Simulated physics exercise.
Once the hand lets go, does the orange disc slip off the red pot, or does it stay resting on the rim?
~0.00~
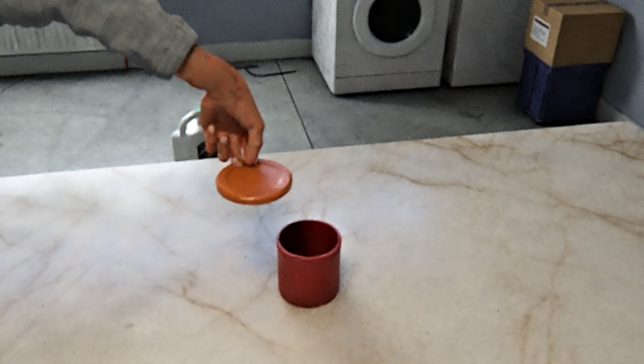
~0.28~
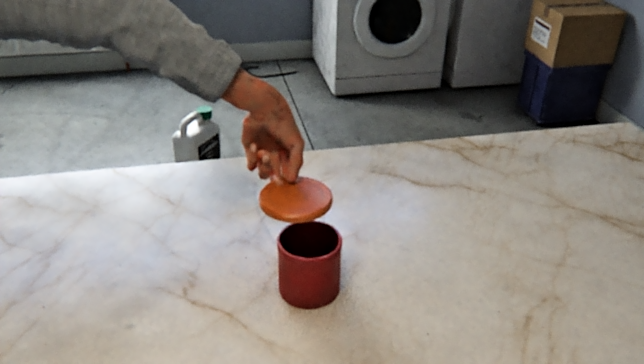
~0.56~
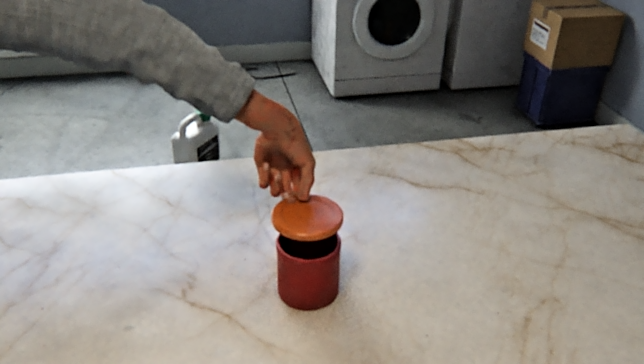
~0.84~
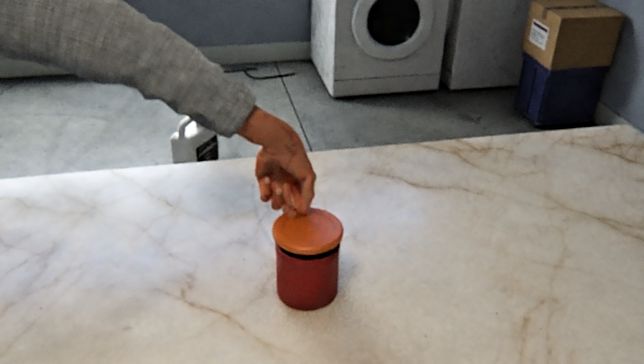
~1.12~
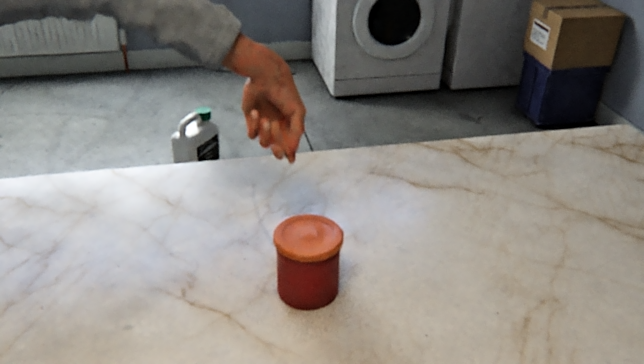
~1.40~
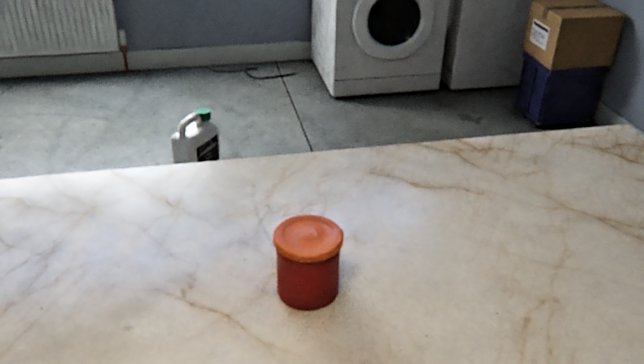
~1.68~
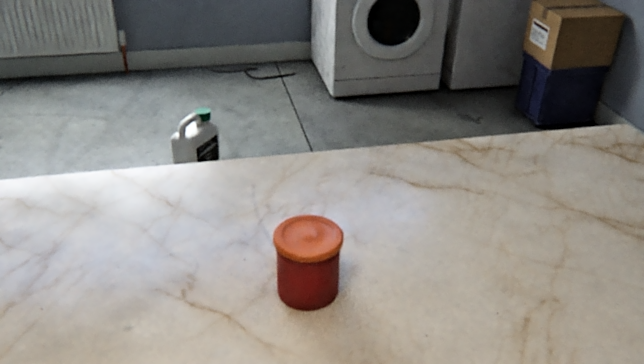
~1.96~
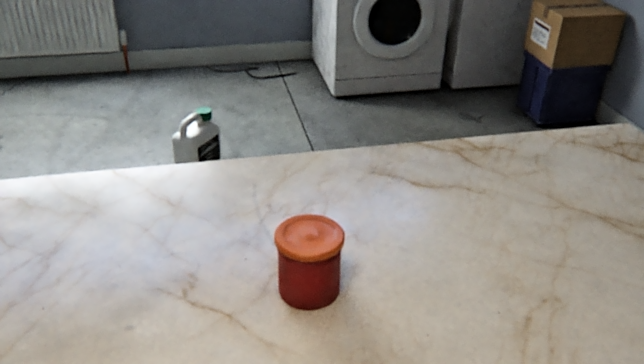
The orange disc stays resting on the rim of the red pot, covering the opening.
An orange disc was lowered by a hand onto a small dark red pot on a marble table, moving right and down until it covered the opening. The hand let go and drew back, and the disc stayed resting on the rim.
